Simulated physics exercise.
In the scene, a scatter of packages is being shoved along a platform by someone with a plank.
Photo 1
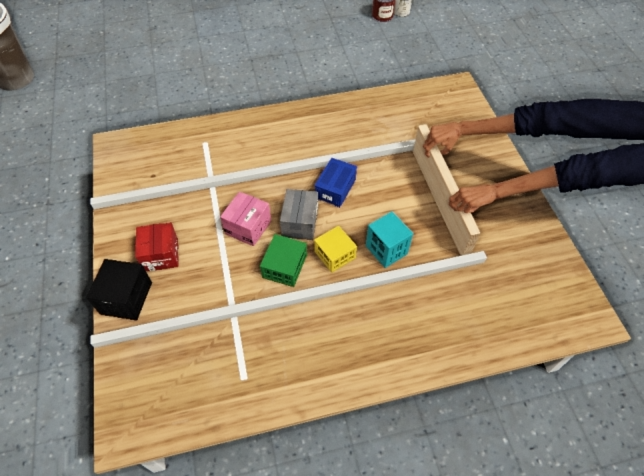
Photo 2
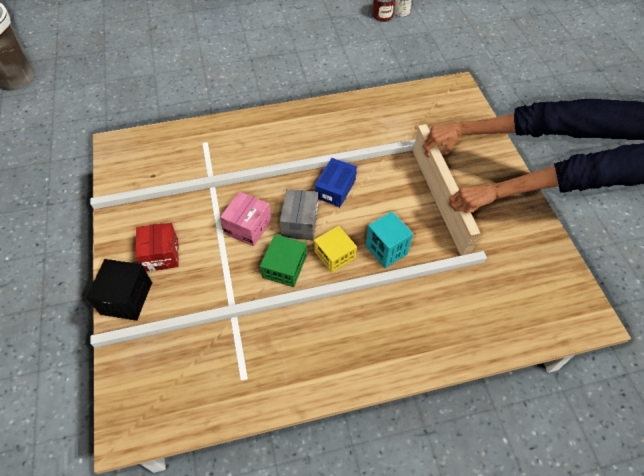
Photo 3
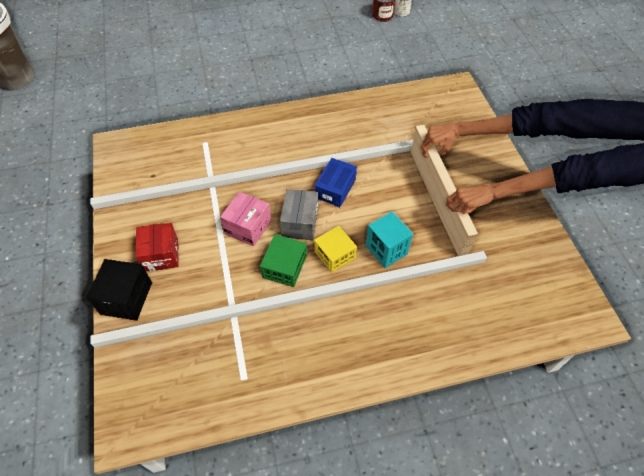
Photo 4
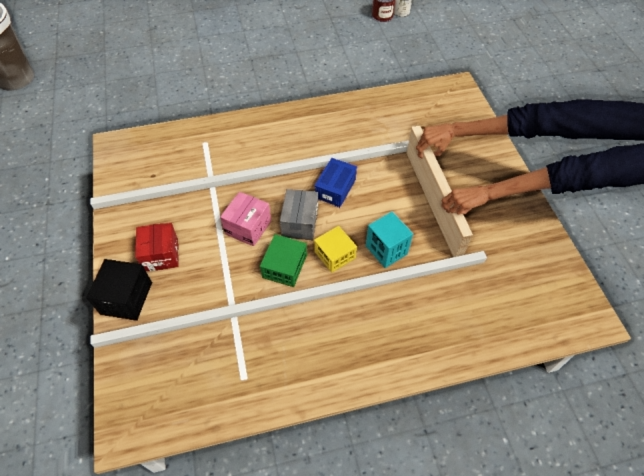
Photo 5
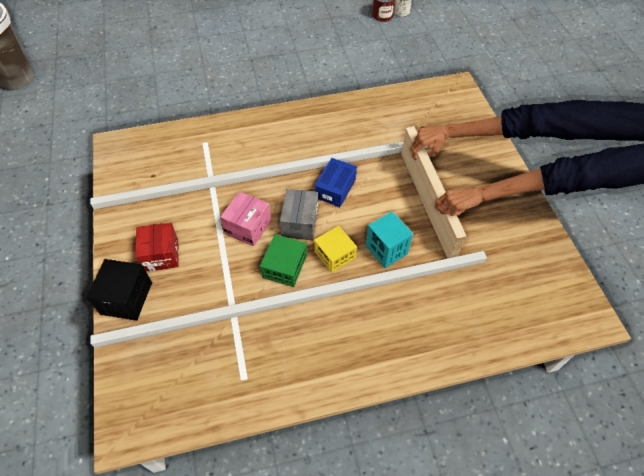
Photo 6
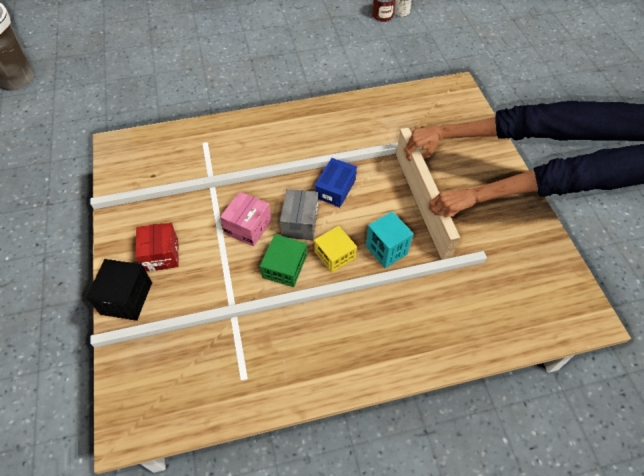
Two hands slide a wooden plank slightly left toward colored packages that stay still.
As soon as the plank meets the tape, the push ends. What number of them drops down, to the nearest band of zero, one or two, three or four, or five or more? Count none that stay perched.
The fall count stays at nil.
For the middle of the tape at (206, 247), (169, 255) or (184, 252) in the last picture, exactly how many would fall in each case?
The counts come to 1, then 3, then 1.
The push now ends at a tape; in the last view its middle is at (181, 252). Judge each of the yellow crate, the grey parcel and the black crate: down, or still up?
The yellow crate keeps its spot, while the grey parcel keeps its spot and the black crate goes down.
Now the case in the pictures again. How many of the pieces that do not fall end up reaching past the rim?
I get 1.
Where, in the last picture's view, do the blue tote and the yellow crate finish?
In order, first (200, 202), then (179, 277).
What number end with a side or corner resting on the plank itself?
3 in contact.
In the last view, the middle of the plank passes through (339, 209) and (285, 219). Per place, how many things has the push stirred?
Tally: First 4; then 6.
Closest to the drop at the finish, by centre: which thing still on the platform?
Foremost: The black crate.
Early on, none off yet; black crate at rest near (121, 290); red parcel at rest near (158, 247); pink parcel at rest near (247, 219).
Finally, the number that fall off is zero.
